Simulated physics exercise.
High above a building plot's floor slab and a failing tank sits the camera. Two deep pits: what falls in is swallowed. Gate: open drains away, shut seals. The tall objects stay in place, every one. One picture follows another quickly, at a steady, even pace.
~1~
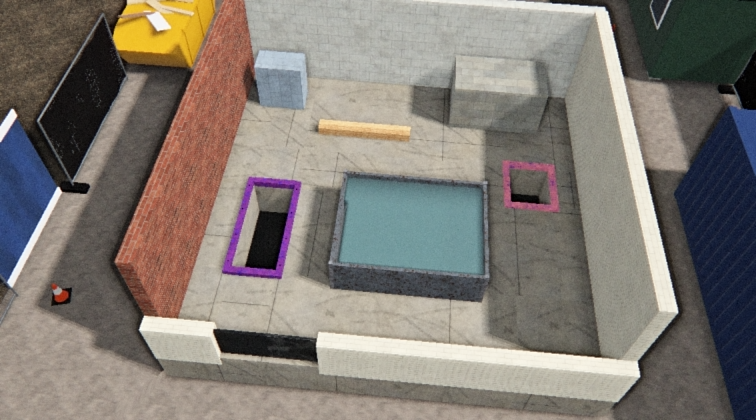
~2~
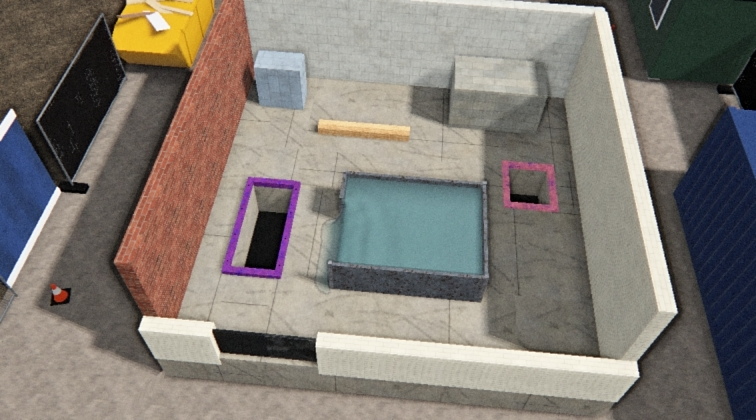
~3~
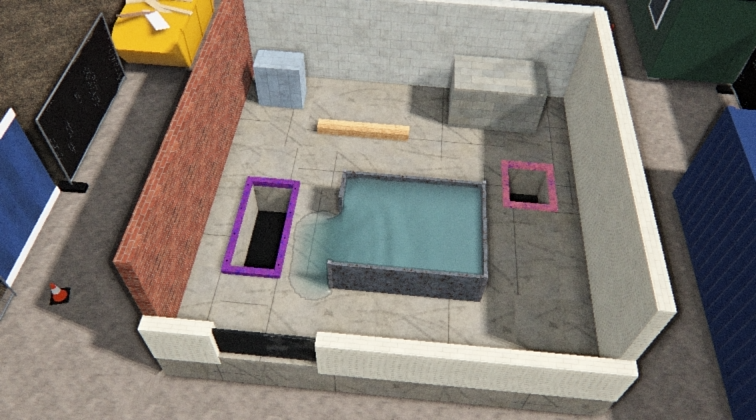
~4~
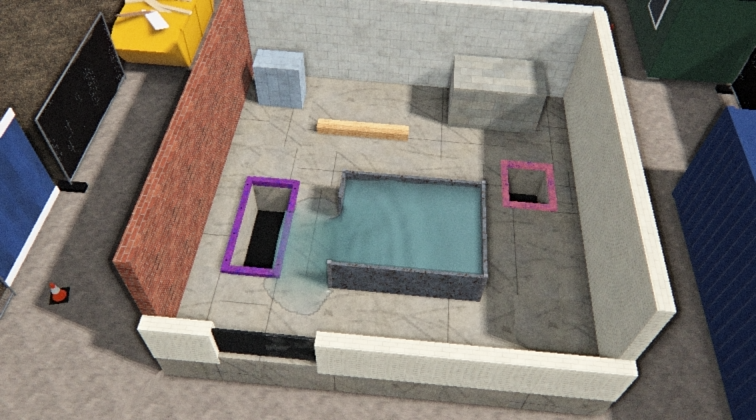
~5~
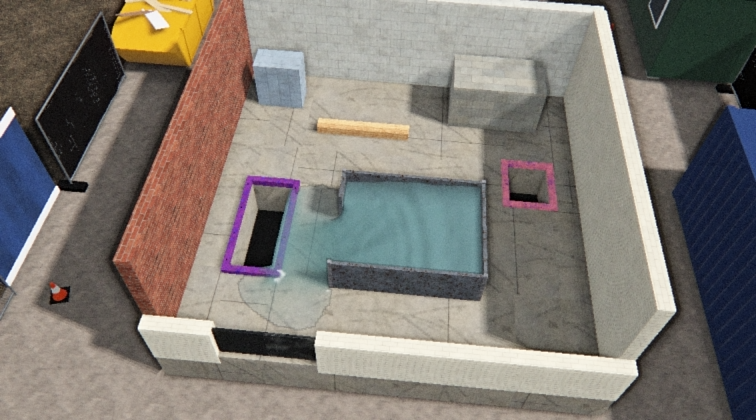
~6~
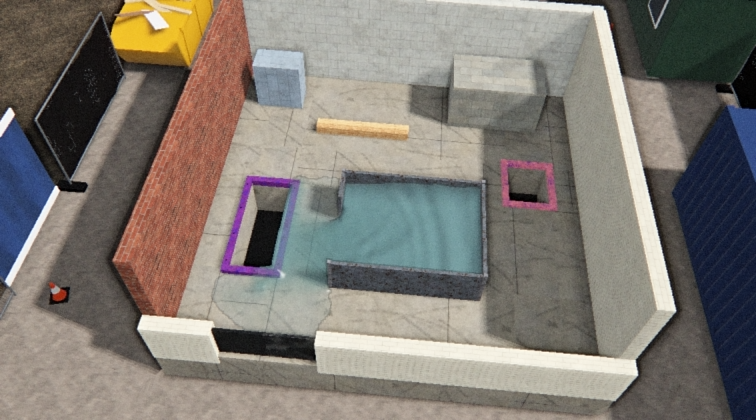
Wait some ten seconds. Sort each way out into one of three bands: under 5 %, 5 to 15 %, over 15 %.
Sorted: Gate - under 5 %; purple pit - over 15 %; pink pit - under 5 %.
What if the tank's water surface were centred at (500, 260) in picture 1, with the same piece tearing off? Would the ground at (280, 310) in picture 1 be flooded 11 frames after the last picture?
Soaked.
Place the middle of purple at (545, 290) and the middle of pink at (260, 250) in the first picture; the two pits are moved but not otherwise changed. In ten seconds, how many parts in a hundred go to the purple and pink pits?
Of the total, the purple pit holds 0 per cent and the pink pit 45 per cent.
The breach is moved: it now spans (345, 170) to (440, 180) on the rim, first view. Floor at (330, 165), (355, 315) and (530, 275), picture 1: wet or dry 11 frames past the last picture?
Result, in sequence: Inundated; untouched by the flood; untouched by the flood.
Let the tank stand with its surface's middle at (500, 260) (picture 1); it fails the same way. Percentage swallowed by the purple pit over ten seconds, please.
The purple pit takes 25 per cent.
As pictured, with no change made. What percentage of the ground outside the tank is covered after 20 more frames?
It comes to roughly 35 in a hundred.
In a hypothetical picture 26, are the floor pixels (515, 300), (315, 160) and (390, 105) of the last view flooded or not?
Taking them in the order given: Spared, then swamped, then spared.
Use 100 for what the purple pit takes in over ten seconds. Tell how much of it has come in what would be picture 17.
Near 55 in a hundred.
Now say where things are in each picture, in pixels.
Still water in the water tank at (412, 224), in the first frame.
The front is at (325, 288), out from the gap at (338, 247), in the second frame.
Water pours out at (338, 247) and has run to (303, 292), in the third frame.
The front is at (268, 285), out from the gap at (337, 247), in the fourth frame.
Water pours out at (338, 247) and has run to (246, 292), in the fifth frame.
The front is at (220, 296), out from the gap at (337, 247), in the sixth frame.
A moment on, water covers 15 % of the floor; the gate 0 %, the purple pit 11 %, the pink pit 0 %.
Next, water covers 20 % of the floor; the gate 0 %, the purple pit 21 %, the pink pit 0 %.
Then, water covers 35 % of the floor; the gate 0 %, the purple pit 30 %, the pink pit 0 %.
Later, water covers 65 % of the floor; the gate 0 %, the purple pit 36 %, the pink pit 0 %.
In the end, water covers 90 % of the floor; the gate 0 %, the purple pit 37 %, the pink pit 0 %.
